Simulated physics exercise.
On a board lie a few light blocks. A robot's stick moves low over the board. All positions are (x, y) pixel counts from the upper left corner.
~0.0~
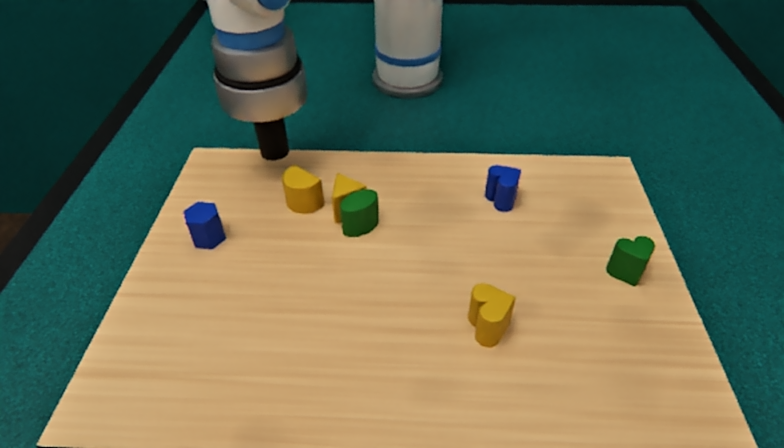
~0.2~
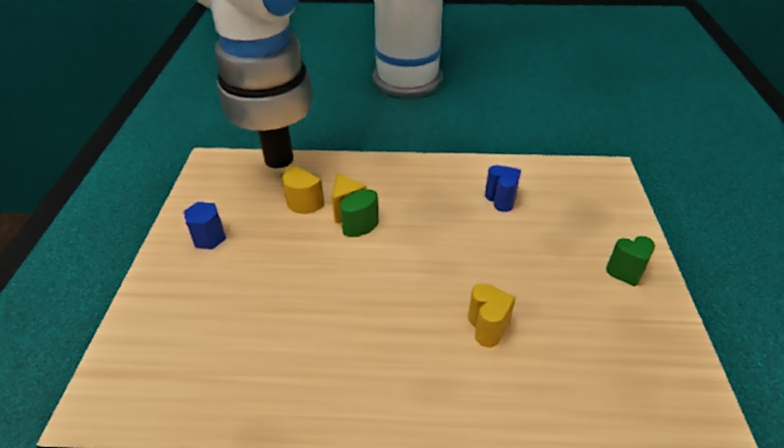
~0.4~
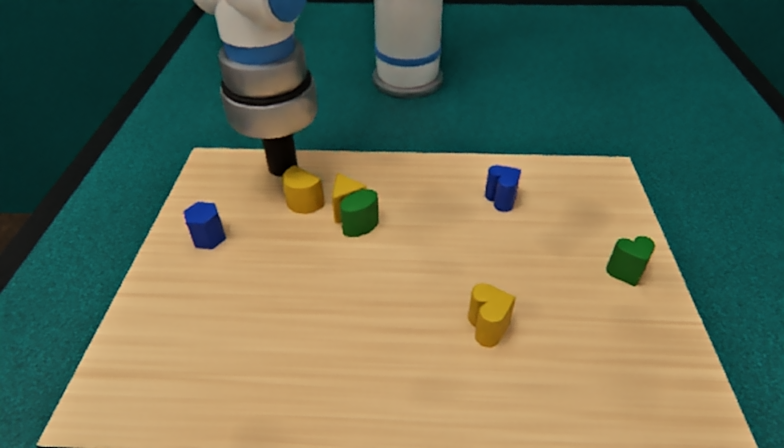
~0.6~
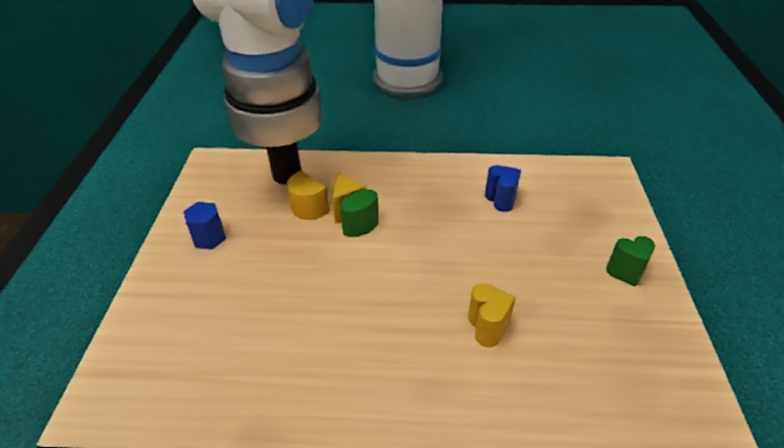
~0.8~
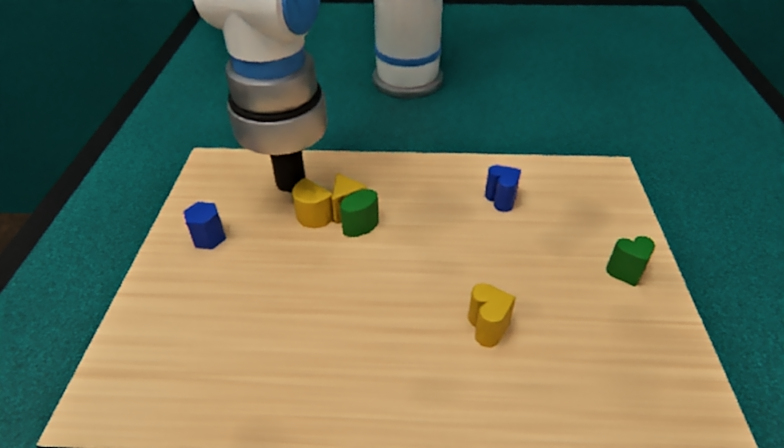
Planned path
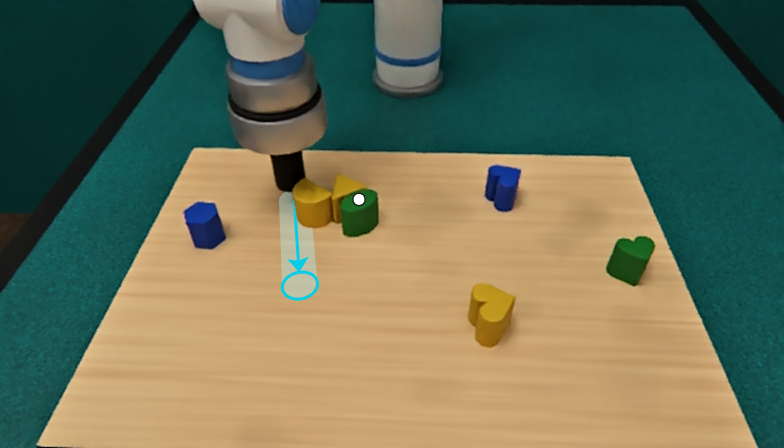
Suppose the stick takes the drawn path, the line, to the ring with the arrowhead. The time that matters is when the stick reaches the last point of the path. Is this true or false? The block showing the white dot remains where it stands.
Answer: False.
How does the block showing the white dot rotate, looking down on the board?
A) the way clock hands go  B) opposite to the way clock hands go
The answer is B.
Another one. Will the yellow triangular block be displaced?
No.
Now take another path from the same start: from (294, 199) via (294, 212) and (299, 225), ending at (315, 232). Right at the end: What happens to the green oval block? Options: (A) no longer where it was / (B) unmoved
My answer is option A.
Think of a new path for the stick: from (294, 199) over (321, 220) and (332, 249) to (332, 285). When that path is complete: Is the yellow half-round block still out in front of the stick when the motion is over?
It seems so.
Path on the board, from (294, 199) directly to (300, 285); the dot is on the green oval block.
On the path given first. One third of the way, stick (293, 209); yellow half-round block (322, 212), turned 25° anticlockwise; green oval block (365, 201).
Two thirds of the way, stick (295, 238); yellow half-round block (332, 222), turned 50° anticlockwise; green oval block (368, 202), turned 25° anticlockwise.
At the end, stick (297, 269); yellow half-round block (332, 222), turned 50° anticlockwise; yellow triangular block in place; green oval block (368, 202), turned 25° anticlockwise.
